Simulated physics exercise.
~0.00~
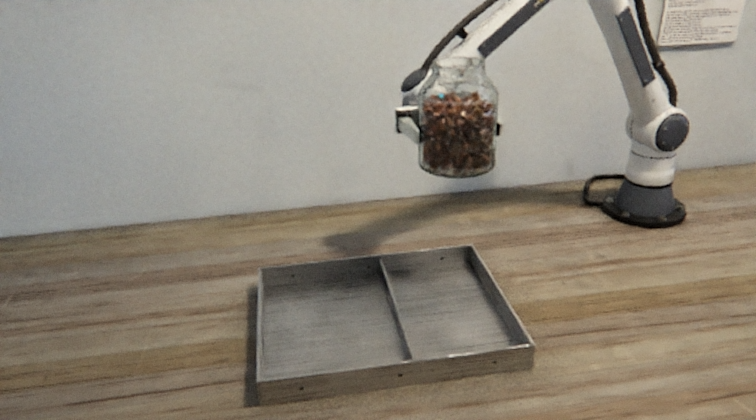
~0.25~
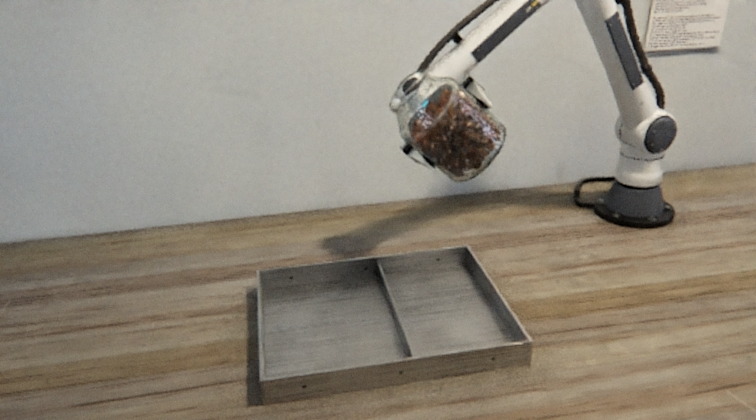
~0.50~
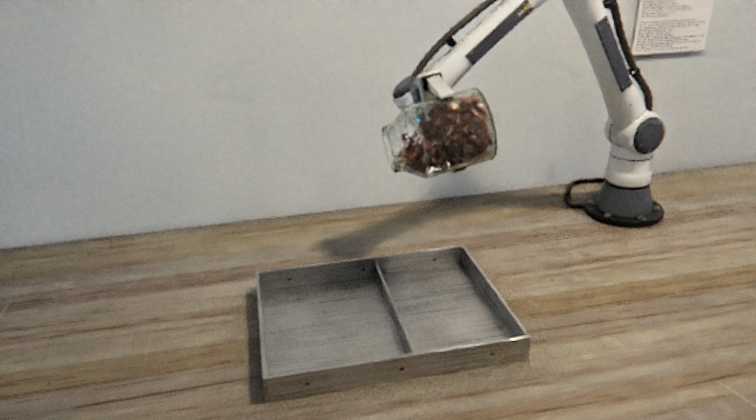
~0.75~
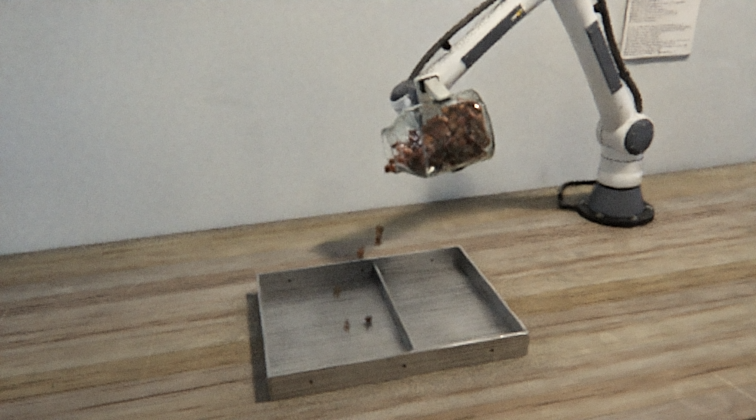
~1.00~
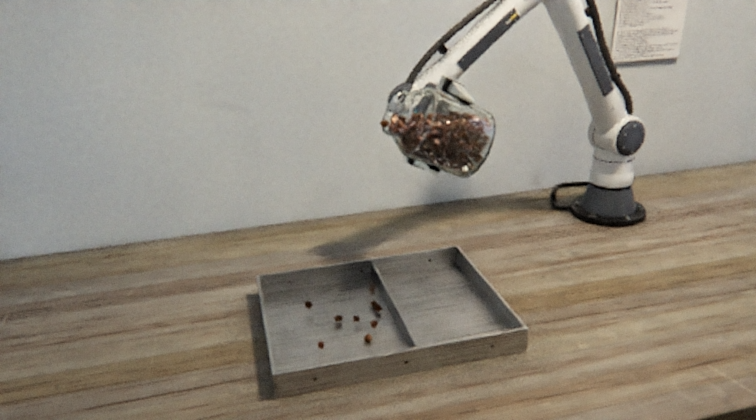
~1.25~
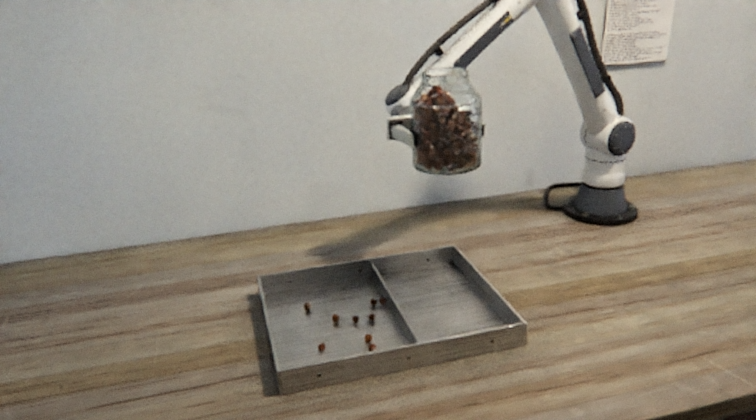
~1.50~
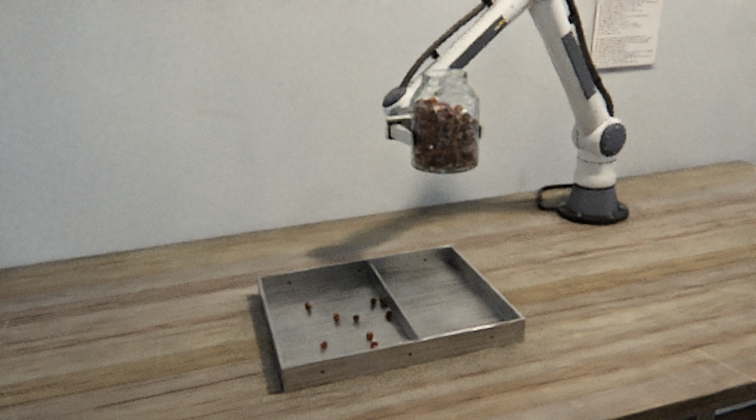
Robot arm tilting a glass jar of brown pellets, spilling a few into the left side of a divided tray, then righting it.
